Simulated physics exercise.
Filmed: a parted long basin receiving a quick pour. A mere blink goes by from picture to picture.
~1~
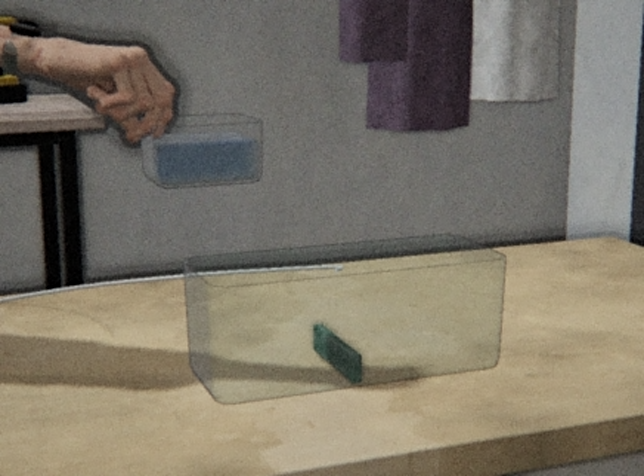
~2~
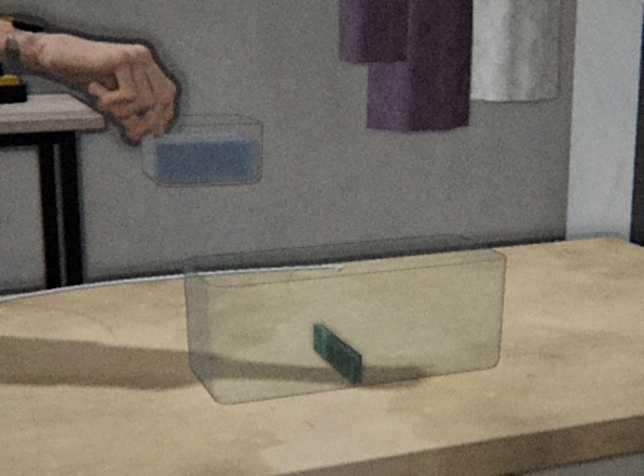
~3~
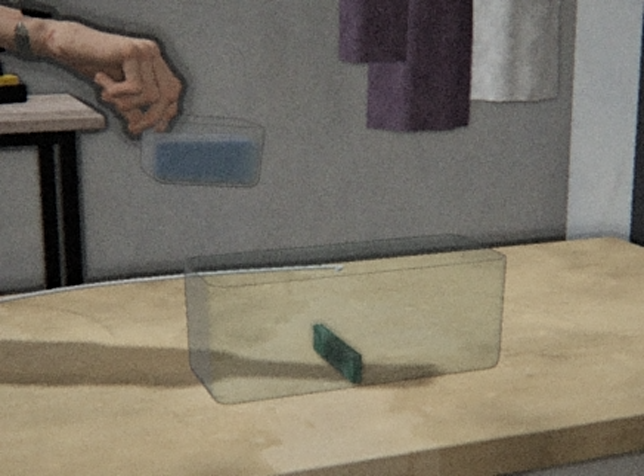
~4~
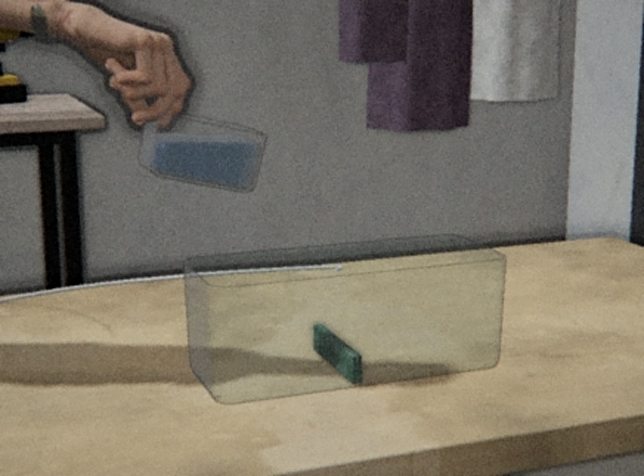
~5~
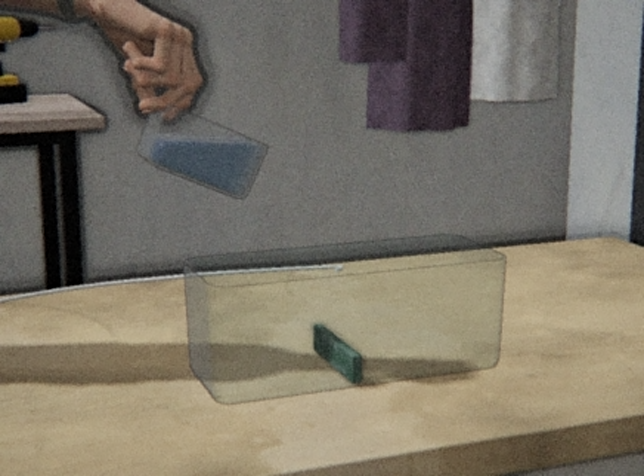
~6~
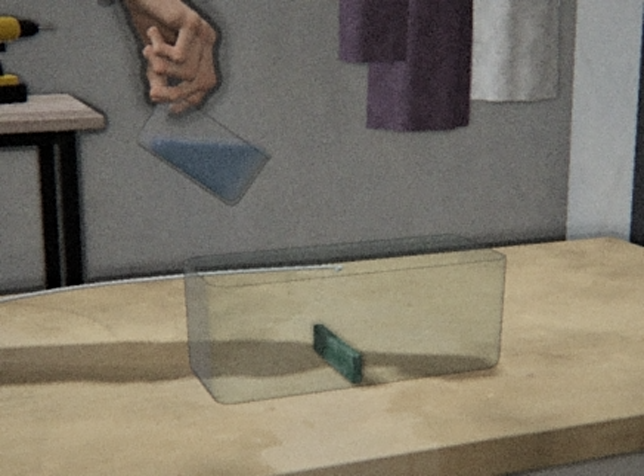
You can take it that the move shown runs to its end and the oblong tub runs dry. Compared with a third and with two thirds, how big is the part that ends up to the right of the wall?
Smaller than a third.
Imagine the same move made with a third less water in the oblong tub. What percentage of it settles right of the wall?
It should come out close to 10 per cent.
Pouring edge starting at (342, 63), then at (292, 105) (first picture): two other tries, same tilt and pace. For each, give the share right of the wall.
In turn 85 and 60 in a hundred.
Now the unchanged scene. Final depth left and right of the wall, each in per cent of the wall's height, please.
I get 50 % for the left and 10 % for the right.
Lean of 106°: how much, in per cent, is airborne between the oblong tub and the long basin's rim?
Roughly 40 %.
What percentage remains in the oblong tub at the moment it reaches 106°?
About 15 % remains.
A moment on, the oblong tub is tipped right over and 15 per cent is still to pour, 47 is left of the wall and 0 right of it.
Next, the oblong tub is tipped right over and 1 per cent is still to pour, 88 is left of the wall and 5 right of it.
Then the oblong tub is tipped right over and 0 per cent is still to pour, 88 is left of the wall and 11 right of it.
Later the oblong tub is tipped right over and 0 per cent is still to pour, 87 is left of the wall and 12 right of it.
At rest 87 per cent lies left of the wall, 12 right of it and 1 outside.
